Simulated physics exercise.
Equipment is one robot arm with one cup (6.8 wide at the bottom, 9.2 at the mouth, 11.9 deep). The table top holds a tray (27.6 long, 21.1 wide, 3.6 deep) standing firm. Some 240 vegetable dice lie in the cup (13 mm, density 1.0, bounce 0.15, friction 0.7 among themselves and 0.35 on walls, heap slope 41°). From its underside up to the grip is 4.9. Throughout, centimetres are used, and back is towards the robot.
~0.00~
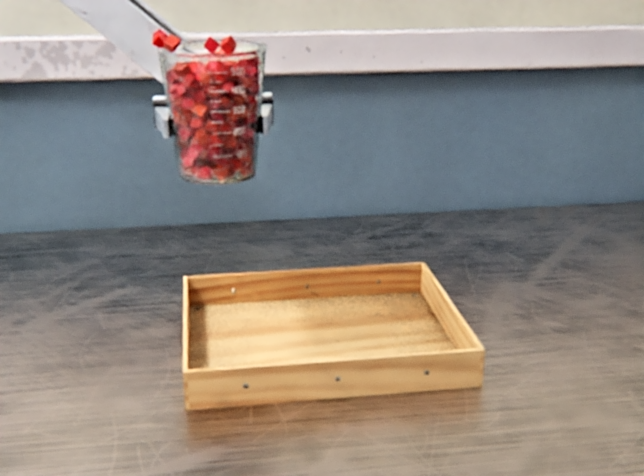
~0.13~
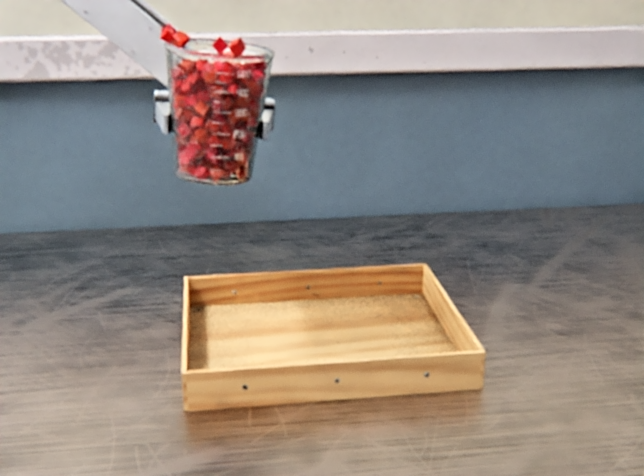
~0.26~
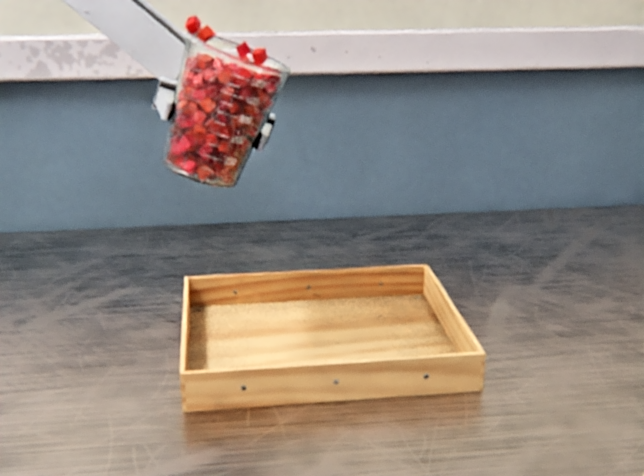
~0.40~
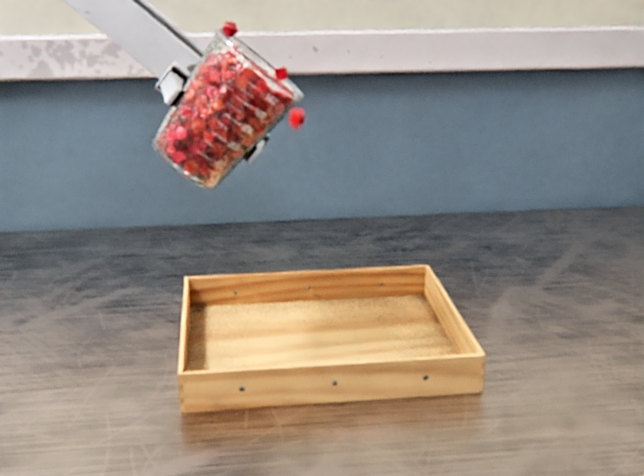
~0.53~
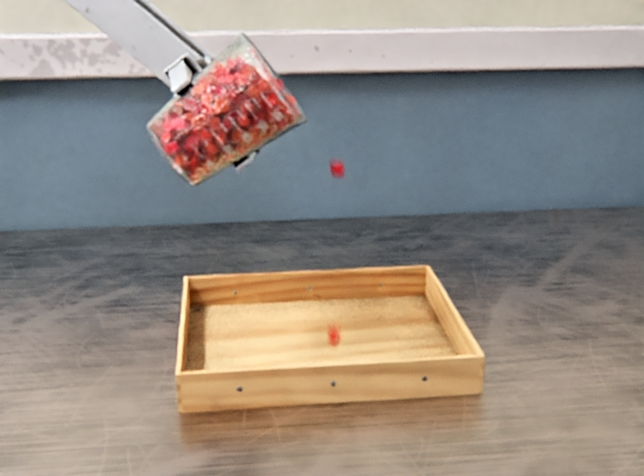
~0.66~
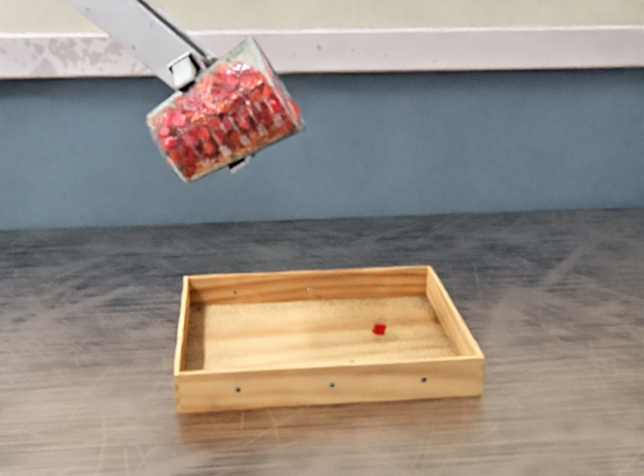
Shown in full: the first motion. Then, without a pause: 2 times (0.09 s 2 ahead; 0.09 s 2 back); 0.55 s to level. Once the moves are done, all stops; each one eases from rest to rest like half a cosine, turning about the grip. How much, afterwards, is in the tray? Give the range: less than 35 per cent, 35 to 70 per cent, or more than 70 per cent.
The share is less than 35 per cent.
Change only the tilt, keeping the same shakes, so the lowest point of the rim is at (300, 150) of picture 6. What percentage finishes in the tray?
The share is around 30 %.
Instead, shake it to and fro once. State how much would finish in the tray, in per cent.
About 5 per cent in that case.
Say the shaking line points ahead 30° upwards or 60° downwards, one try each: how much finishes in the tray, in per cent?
You'd get some 15 per cent with the first setting and some 0 per cent with the second.
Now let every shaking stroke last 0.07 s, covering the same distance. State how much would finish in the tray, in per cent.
I'd expect close to 15 in a hundred.
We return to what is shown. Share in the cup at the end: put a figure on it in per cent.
I'd put it close to 90 per cent.
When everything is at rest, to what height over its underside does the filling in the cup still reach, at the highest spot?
I'd say close to 12.5 cm.
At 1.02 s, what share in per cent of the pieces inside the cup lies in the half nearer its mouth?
About 55 per cent.
After 1.02 s, tilted 60° forward, highest piece 28 above the table; 217 in the cup, 8 in the tray, 11 in flight or on a rim.
After 1.39 s, tilted 15° forward, highest piece 30 above the table; 210 in the cup, 26 in the tray.
After 1.77 s, level, highest piece 31 above the table; 210 in the cup, 26 in the tray.
After 2.82 s, level, highest piece 31 above the table; 210 in the cup, 26 in the tray.
At rest, 210 in the cup, 26 in the tray. That is 11 % in the tray.
